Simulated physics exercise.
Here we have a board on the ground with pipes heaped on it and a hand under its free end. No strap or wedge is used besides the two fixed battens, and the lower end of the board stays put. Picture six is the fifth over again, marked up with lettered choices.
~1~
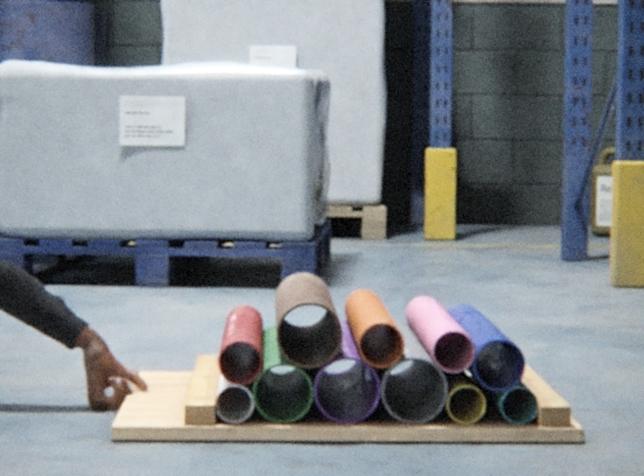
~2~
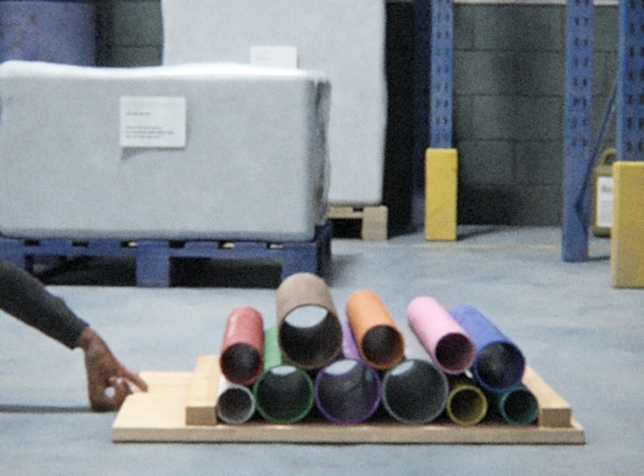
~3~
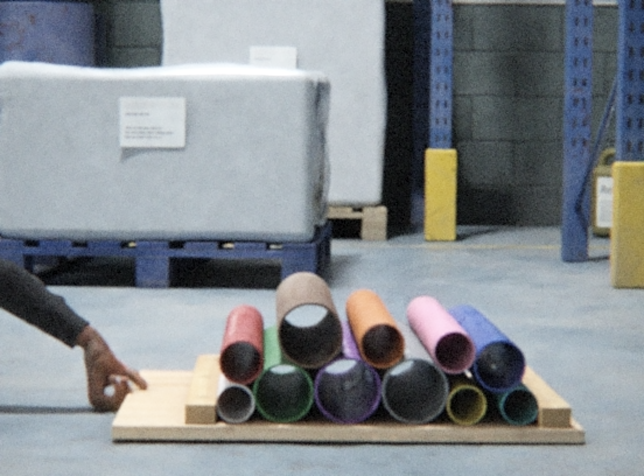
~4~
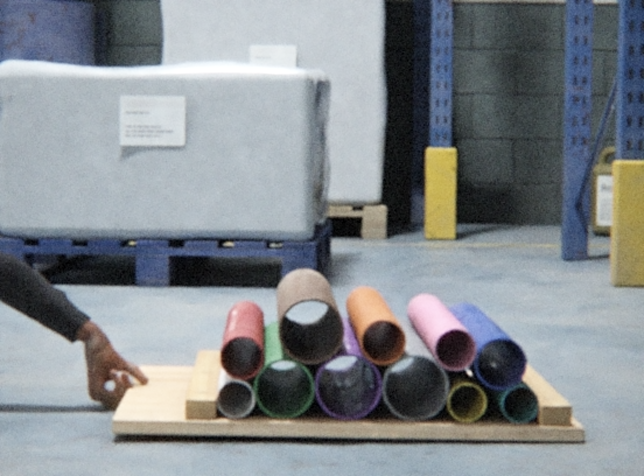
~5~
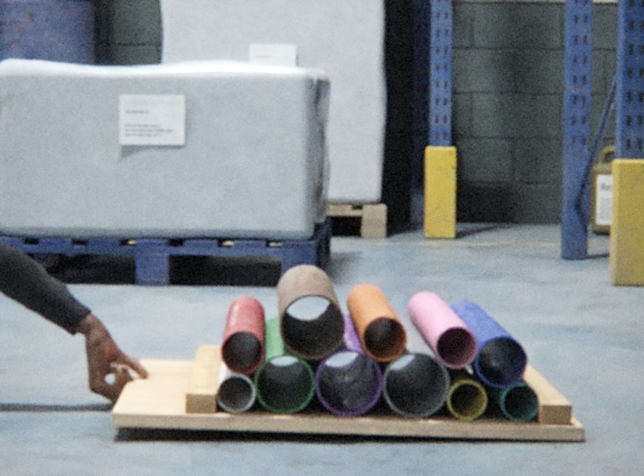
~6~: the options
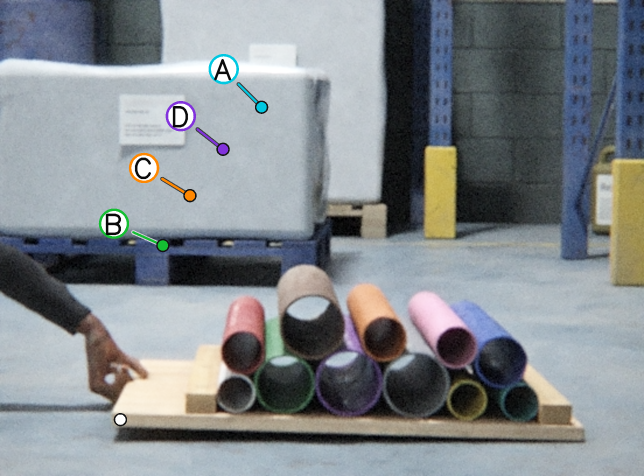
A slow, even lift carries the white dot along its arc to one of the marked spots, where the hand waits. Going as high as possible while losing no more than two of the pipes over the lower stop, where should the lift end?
The highest mark that will do is C.
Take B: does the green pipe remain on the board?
Yes, with B.
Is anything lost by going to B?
At B: Yes.
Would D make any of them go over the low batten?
At D: Yes.
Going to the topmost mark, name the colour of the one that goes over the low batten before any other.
First is the blue one.
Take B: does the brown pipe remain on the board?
The brown pipe: Yes.
On the marked copy, A at (262, 107); B at (163, 246); C at (190, 195); D at (223, 149); the white dot at (120, 419).
With C. Early on, board at 18°.
Further on, board at 31°.
At the end, board at 31°, two over the low batten (blue, pink).
As for the rest, A four over the low batten (blue, orange, pink, brown); B two over the low batten (blue, pink); D four over the low batten (blue, orange, pink, brown).
